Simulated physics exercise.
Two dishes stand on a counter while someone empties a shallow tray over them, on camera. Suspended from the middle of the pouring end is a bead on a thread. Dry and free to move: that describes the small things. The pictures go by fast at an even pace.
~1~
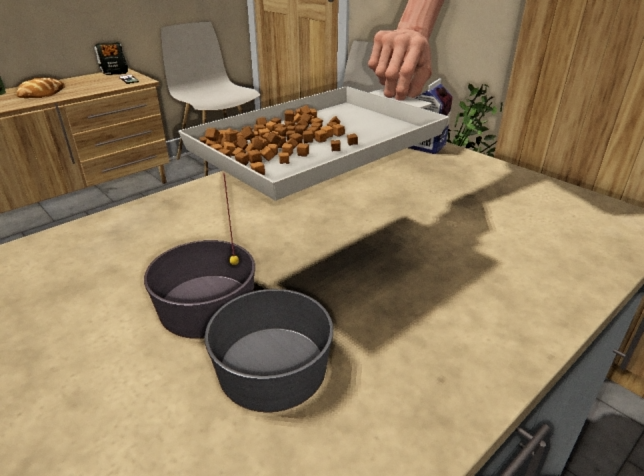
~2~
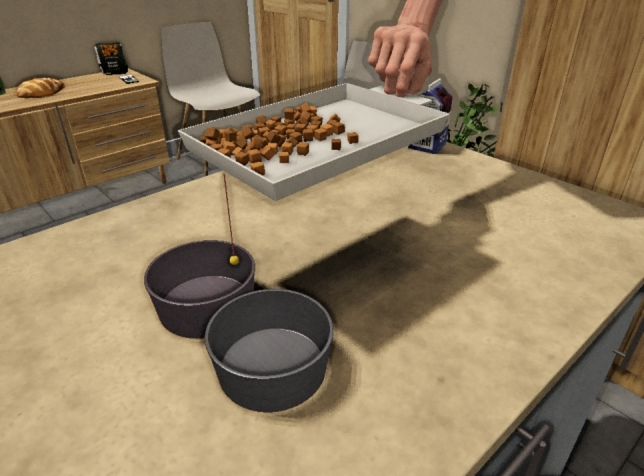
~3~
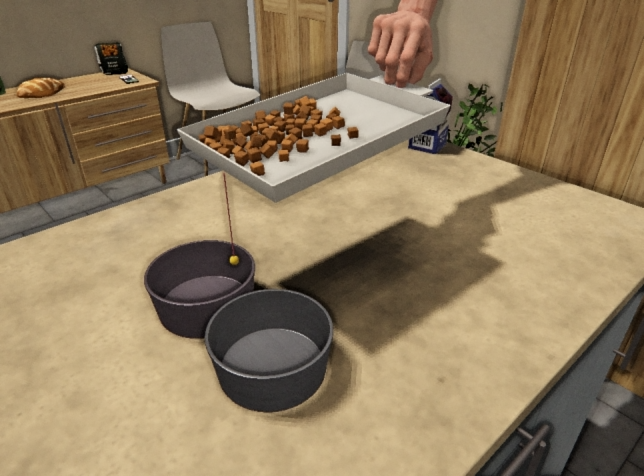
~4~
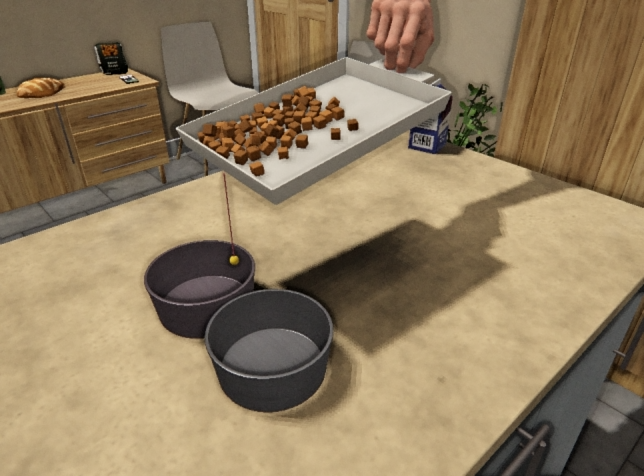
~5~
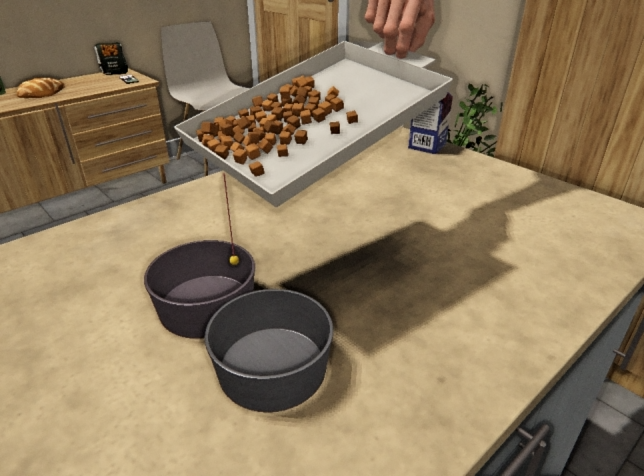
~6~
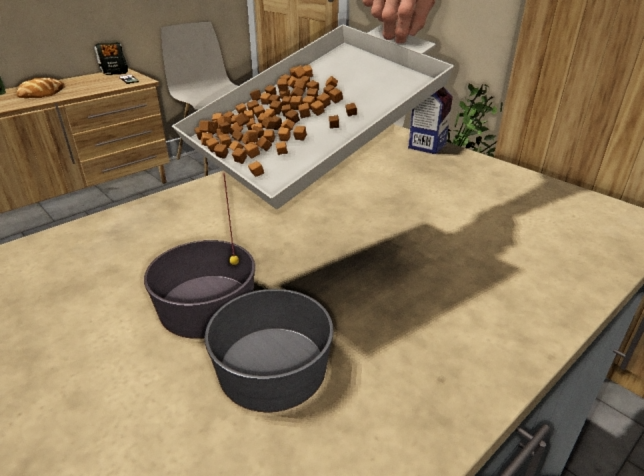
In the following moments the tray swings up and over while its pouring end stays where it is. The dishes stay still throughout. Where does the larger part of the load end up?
The larger part ends up in the right dish.
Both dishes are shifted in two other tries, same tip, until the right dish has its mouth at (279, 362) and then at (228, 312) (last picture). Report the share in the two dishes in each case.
First some 80, then 80 per cent.
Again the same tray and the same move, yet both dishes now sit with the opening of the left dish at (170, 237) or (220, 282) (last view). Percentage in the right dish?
It comes to near 50 per cent the first time and near 30 per cent the second time.
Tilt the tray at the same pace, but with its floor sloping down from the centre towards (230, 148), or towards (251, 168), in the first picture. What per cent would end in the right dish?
The first try would leave around 0 per cent there, the second around 20 per cent.
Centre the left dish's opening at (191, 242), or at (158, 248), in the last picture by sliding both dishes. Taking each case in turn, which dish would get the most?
The rightmost dish, then the rightmost dish.
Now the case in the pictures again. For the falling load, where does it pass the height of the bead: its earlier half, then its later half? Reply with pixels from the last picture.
I'd say close to (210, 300) at first and close to (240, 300) later on.
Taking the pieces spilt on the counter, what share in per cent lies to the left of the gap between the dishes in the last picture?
It comes to near 90 percent of the spill.
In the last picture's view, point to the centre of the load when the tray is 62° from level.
Load centre: Approx. (245, 147).
Soon after the last picture, tray tipped steeply; nearly all on the tray; a stray few in the air.
A little later, tray tipped past a quarter turn; nearly all on the tray; a small part in the right dish; a stray few outside both; a stray few in the air.
Later still, tray tipped past a quarter turn; about half in the right dish; a small part in the left dish; about a quarter outside both; a stray few in the air.
At rest, tray tipped past a quarter turn; about half in the right dish; a small part in the left dish; about a quarter outside both; a stray few in the air.
